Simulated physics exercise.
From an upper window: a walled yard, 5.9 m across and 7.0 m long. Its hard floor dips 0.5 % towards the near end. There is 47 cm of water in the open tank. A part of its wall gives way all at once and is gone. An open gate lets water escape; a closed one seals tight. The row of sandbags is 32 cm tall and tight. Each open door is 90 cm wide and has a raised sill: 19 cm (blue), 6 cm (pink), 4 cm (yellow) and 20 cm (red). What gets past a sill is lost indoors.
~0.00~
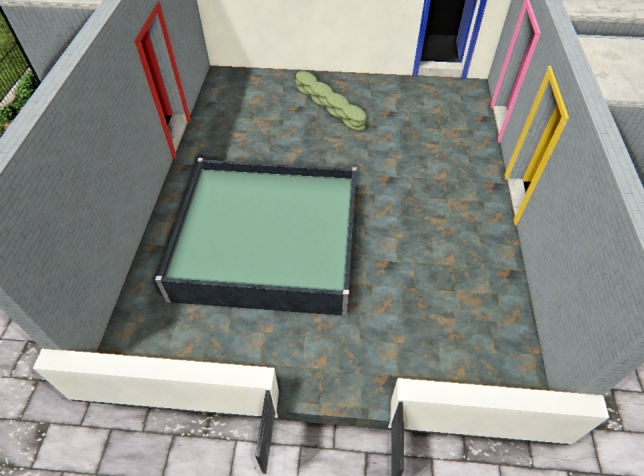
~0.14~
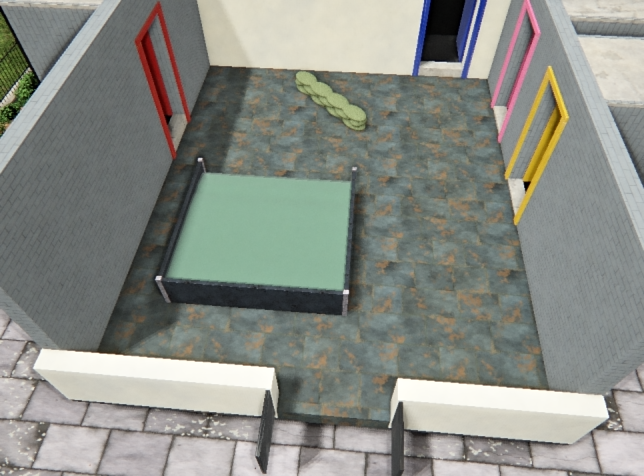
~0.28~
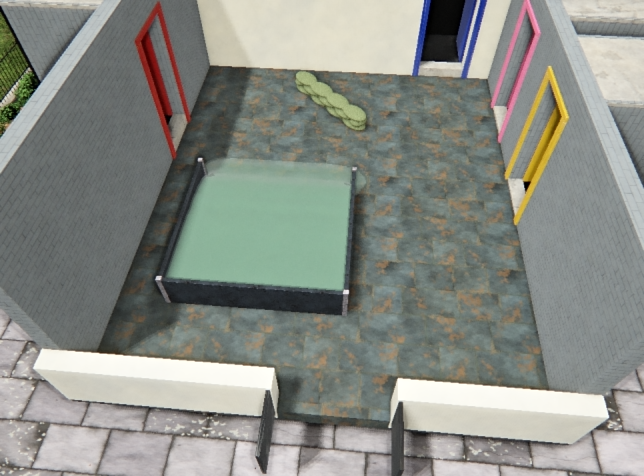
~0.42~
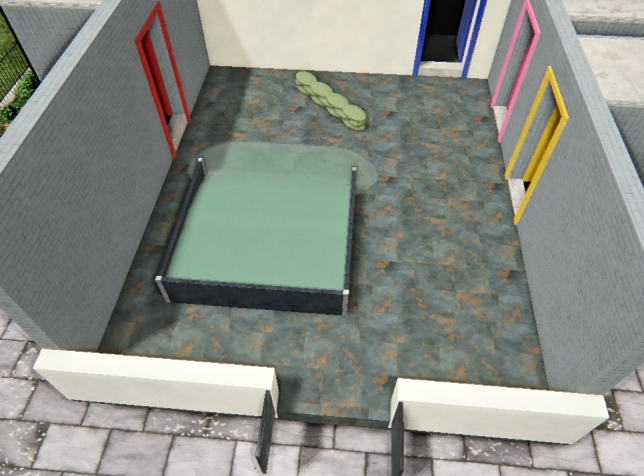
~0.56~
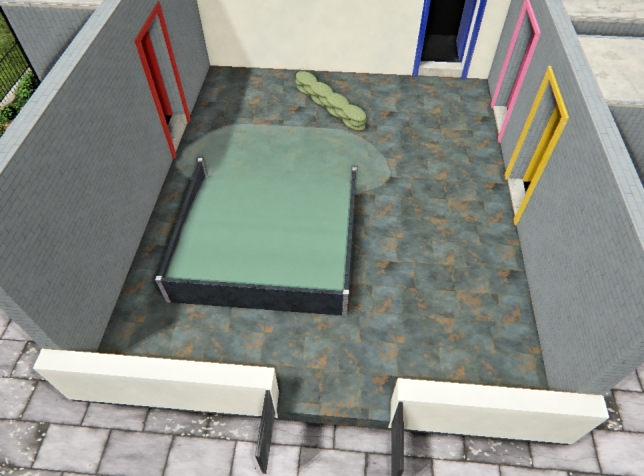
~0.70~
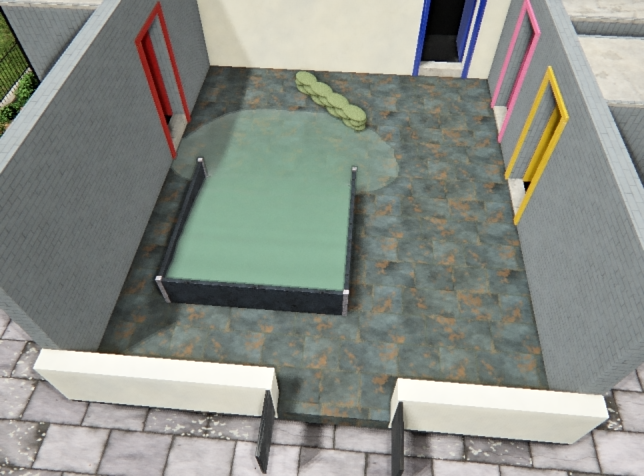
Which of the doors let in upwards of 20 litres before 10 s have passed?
Door by door: At the blue door it stays under the limit; at the pink door it goes over the limit; at the yellow door it passes the limit; at the red door it keeps below the limit.
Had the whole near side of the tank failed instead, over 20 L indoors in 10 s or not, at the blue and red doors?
Then: Blue below, red under.
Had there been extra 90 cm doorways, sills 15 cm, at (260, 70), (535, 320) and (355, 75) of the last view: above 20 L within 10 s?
In that order: Over, under, below.
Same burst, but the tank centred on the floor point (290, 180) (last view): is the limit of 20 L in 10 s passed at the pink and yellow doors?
Then: Pink over, yellow under.
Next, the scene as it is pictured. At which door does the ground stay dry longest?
It is the yellow one.
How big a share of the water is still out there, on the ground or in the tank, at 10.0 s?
Some 96 per cent remains.
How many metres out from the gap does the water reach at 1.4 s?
About 3.6 m.
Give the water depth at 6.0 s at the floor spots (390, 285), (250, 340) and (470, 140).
Roughly 0, 0 and 11 cm, in turn.
After 1.4 s water covers 30 % of the floor and is deepest (25 cm) near (330, 119); blue door not reached, pink door not reached, yellow door not reached, red door 9 cm at the sill, 0 L in.
After 2.2 s water covers 40 % of the floor and is deepest (43 cm) near (208, 74); blue door not reached, pink door not reached, yellow door not reached, red door 11 cm at the sill, 0 L in.
After 3.5 s water covers 50 % of the floor and is deepest (32 cm) near (218, 70); blue door 8 cm at the sill, 0 L in, pink door 8 cm at the sill, 3 L in, yellow door not reached, red door 16 cm at the sill, 0 L in.
After 6.0 s water covers 65 % of the floor and is deepest (26 cm) near (89, 375); blue door 8 cm at the sill, 0 L in, pink door 12 cm at the sill, 45 L in, yellow door 6 cm at the sill, 0 L in, red door 11 cm at the sill, 0 L in.
After 10.0 s water covers 90 % of the floor and is deepest (12 cm) near (89, 375); blue door 5 cm at the sill, 0 L in, pink door 5 cm at the sill, 71 L in, yellow door 6 cm at the sill, 37 L in, red door 5 cm at the sill, 0 L in.
